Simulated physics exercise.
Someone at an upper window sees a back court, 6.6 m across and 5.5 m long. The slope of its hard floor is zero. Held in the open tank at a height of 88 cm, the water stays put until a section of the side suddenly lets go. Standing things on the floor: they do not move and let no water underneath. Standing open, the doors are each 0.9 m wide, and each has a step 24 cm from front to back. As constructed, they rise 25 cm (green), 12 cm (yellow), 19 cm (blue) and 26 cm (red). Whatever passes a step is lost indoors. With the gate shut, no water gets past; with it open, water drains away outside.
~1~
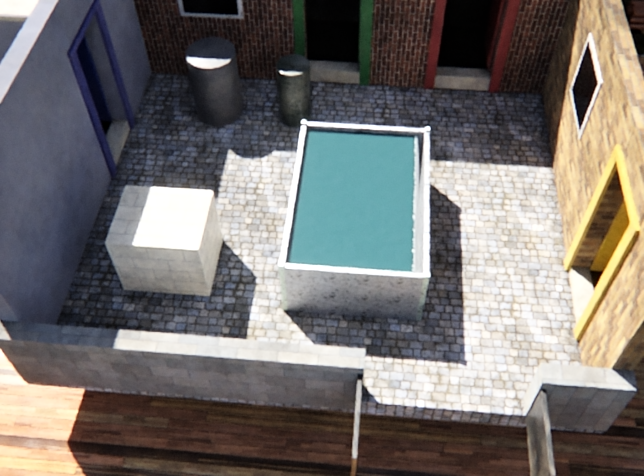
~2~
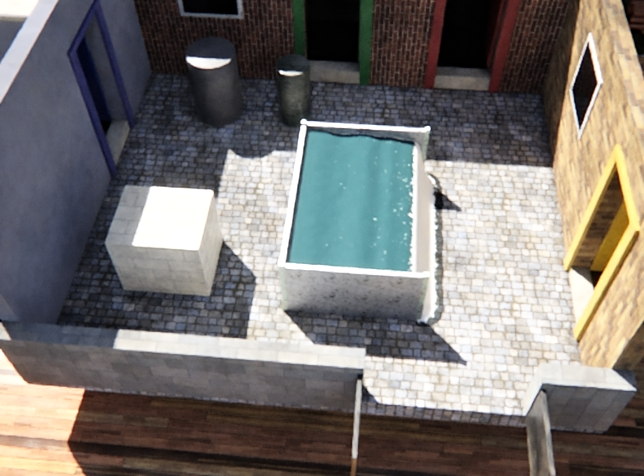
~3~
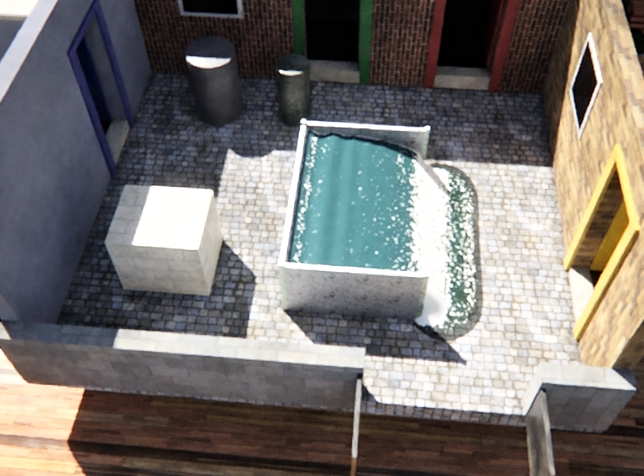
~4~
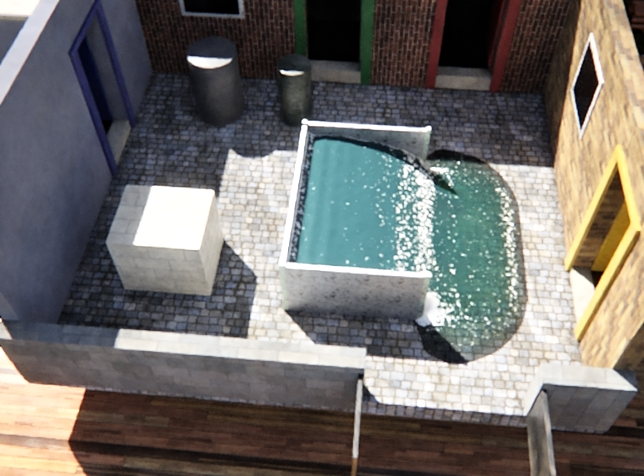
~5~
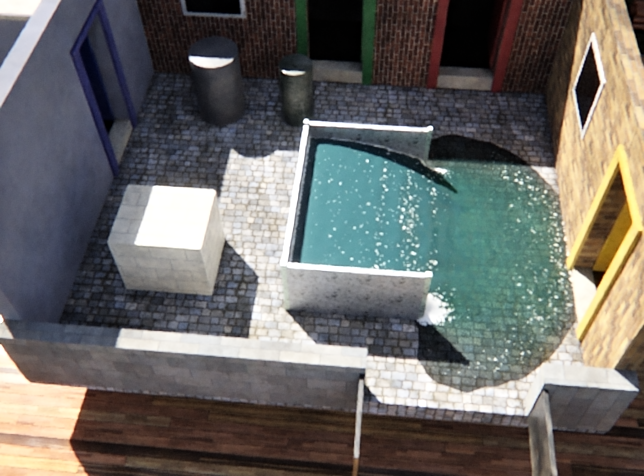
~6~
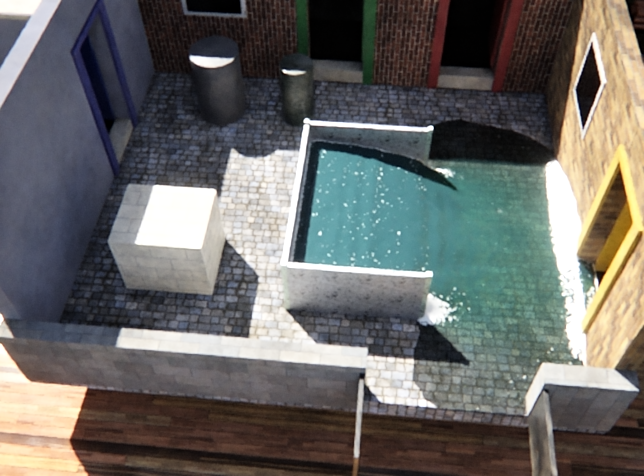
At the start, still teal water fills an open-topped tank in a cobbled court with coloured doorways. The tank's right side opens and water pours out, spreading rightward in a widening, glittering sheet. It reaches the right wall by the yellow doorway, foaming white there, while the level in the tank lowers.
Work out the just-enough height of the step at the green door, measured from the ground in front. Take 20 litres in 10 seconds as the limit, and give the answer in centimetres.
It works out at roughly 5.5 cm.
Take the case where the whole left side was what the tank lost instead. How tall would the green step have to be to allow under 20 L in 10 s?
In that case about 8.0 cm.
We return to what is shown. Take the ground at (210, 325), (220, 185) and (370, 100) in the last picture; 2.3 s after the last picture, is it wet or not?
Status: Clear / clear / submerged.
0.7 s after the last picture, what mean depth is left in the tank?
It averages close to 32 centimetres.
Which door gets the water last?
It is the blue one.
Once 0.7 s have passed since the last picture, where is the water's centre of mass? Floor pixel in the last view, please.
Centre of the water: Approx. (453, 238) px.
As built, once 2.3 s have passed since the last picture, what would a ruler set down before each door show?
Lab note, depth in cm: Green 6; yellow 25; blue 0; red 26.
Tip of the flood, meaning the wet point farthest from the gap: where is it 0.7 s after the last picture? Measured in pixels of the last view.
At about (540, 96).
Then, 0.7 s after the last picture water covers 30 % of the floor, deepest (56 cm) near (547, 242); it has not reached the green door.
Then, 2.3 s after the last picture water covers 55 % of the floor, deepest (33 cm) near (540, 96); 6 cm at the green door, 0 litres in over its 25 cm step.
Then, 9.3 s after the last picture water covers 95 % of the floor, deepest (12 cm) near (274, 233); 7 cm at the green door, 0 litres in over its 25 cm step.
At the green door as built, the water peaked near 10 cm, 7.7 s after the last picture.
With a step of 5 cm, 27 litres would have come in within the 10 s; with 6.5 cm, 13 litres. So under 20 litres takes about 5.5 cm.
